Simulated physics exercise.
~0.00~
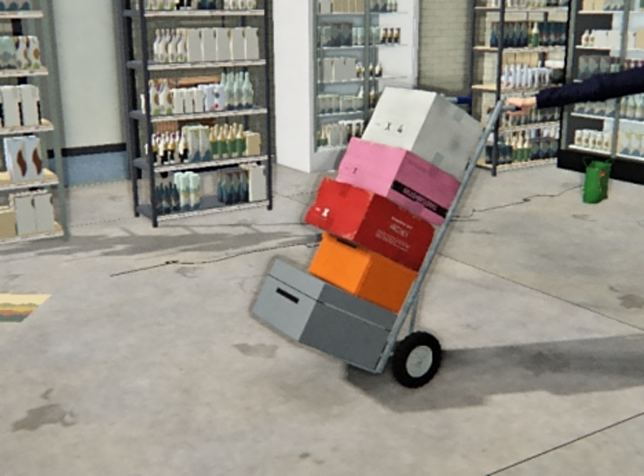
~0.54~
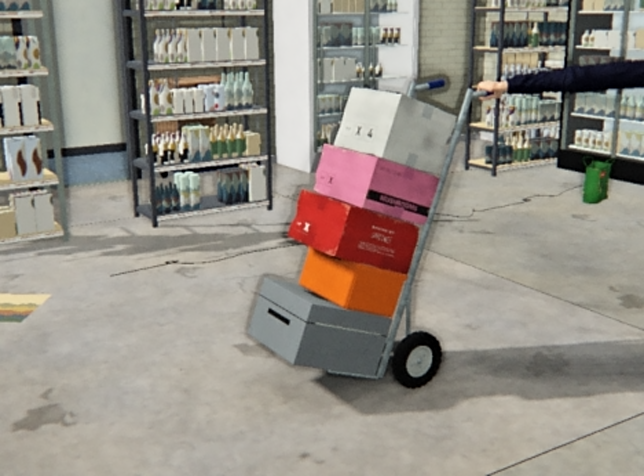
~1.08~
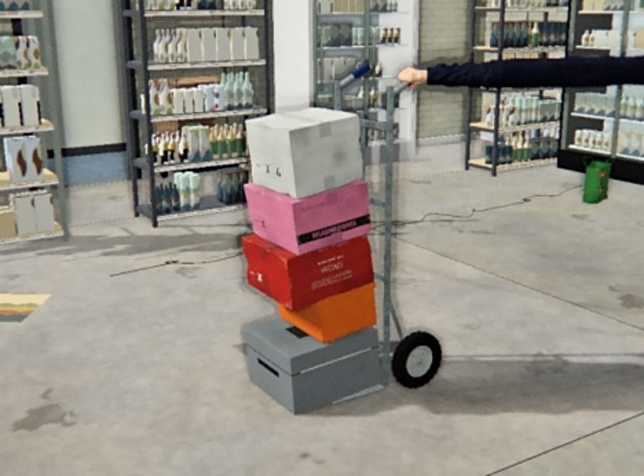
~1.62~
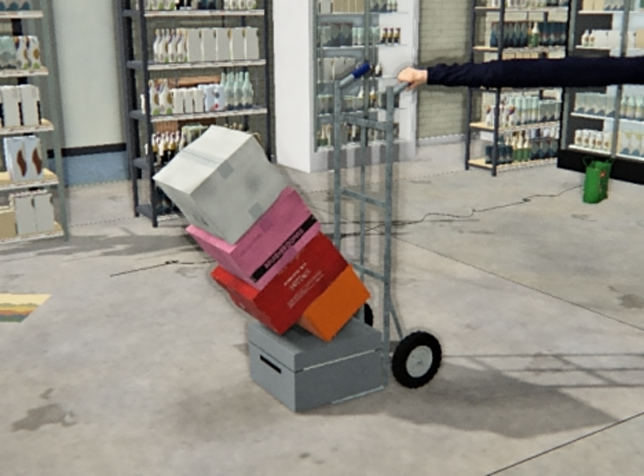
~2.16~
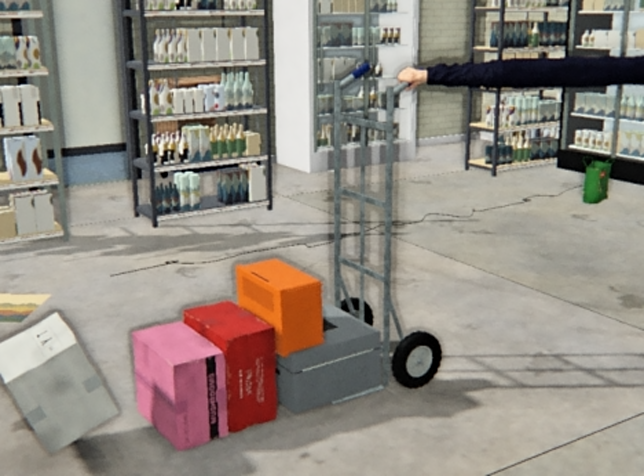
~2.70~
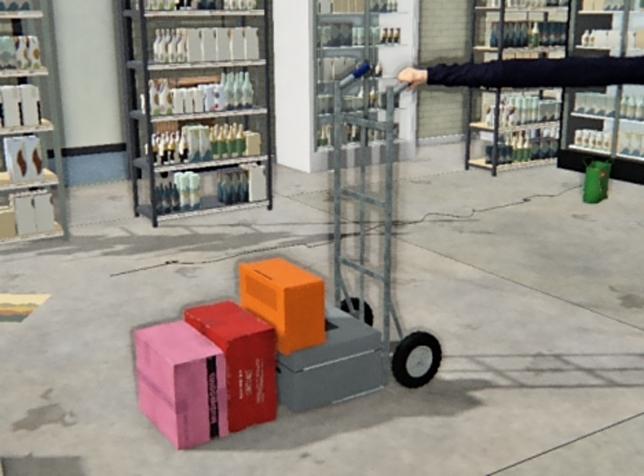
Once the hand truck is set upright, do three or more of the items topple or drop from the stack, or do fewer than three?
Three or more do. The white, pink and red boxes drop off to the left, and the orange one tips onto its side on top of the grey box.
